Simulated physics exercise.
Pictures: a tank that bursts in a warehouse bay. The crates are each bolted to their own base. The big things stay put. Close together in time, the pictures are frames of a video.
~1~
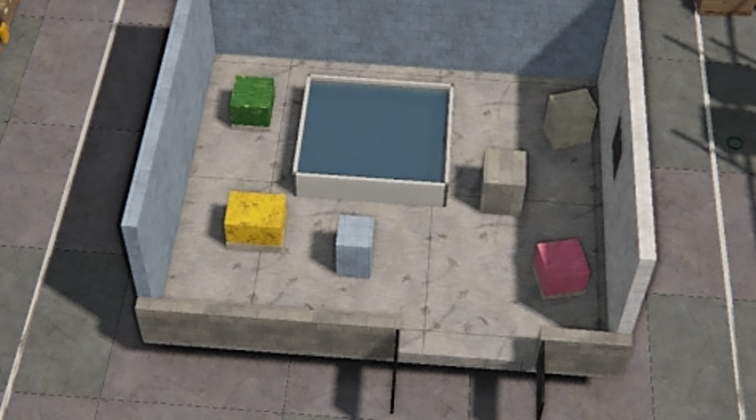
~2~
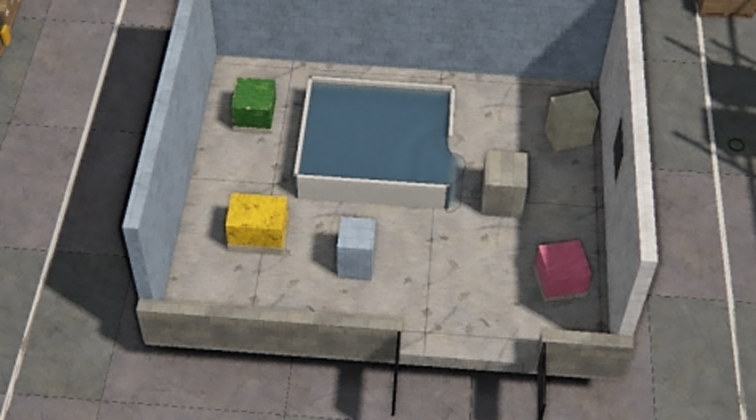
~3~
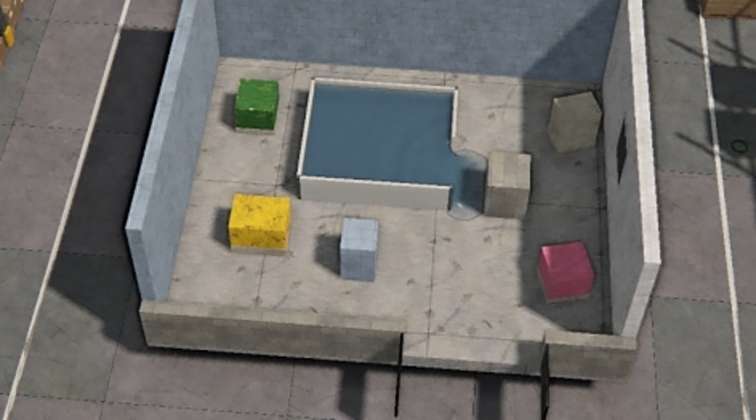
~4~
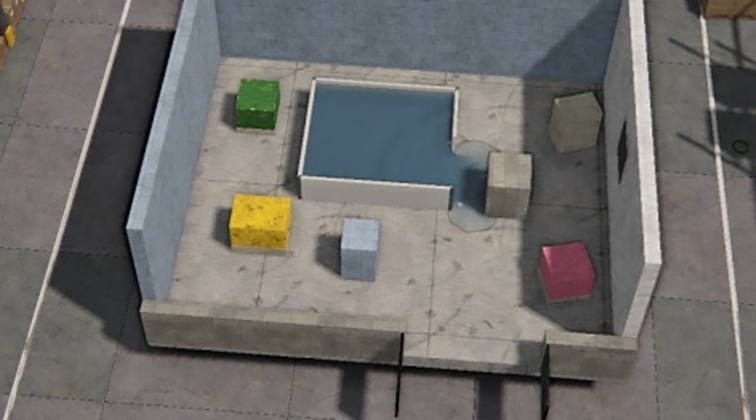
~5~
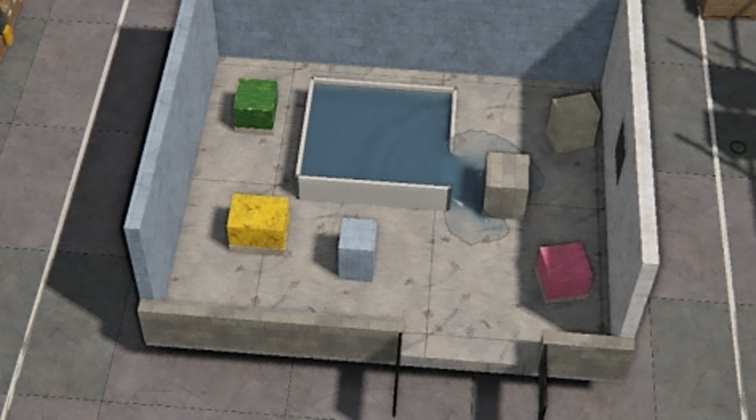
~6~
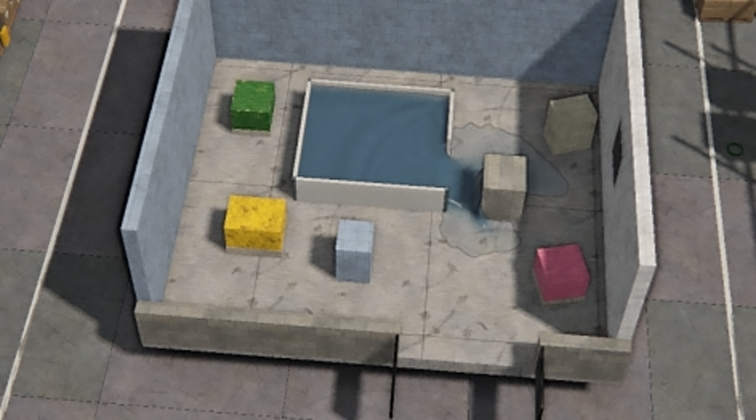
A water tank bursts open on its right side and water spreads around a gray block.
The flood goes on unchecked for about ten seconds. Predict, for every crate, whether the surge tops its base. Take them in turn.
Outcome: The yellow crate avoids any dampness from the water; the pink crate avoids any dampness from the water; the green crate avoids any dampness from the water.
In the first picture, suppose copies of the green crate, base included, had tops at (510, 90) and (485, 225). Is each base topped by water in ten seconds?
Taken as listed, the first does get flooded and the second does get flooded.
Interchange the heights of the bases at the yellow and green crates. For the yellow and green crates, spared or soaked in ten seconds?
I'd say the yellow crate is unharmed and the green crate is unharmed.
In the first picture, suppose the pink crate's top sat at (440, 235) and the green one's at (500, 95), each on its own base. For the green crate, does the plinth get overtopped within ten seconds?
The green crate simply gets reached.
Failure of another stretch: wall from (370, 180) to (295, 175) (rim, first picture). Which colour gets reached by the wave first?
My pick is the yellow one.
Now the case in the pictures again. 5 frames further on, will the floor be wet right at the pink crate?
Pink wet.
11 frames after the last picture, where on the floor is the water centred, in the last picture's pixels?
Close to (414, 170), I reckon.
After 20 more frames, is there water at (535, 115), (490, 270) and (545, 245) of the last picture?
Taking the three spots one by one, I'd call them drenched, drenched and drenched.
A moment on, water covers 20 % of the floor; the yellow crate not reached, the pink crate water round its plinth, the green crate not reached.
Next, water covers 40 % of the floor; the yellow crate not reached, the pink crate water round its plinth, the green crate not reached.
Then, water covers 50 % of the floor; the yellow crate not reached, the pink crate water round its plinth, the green crate not reached.
Later, water covers 65 % of the floor; the yellow crate water round its plinth, the pink crate water round its plinth, the green crate not reached.
In the end, water covers 80 % of the floor; the yellow crate stayed above the water, the pink crate stayed above the water, the green crate stayed above the water.
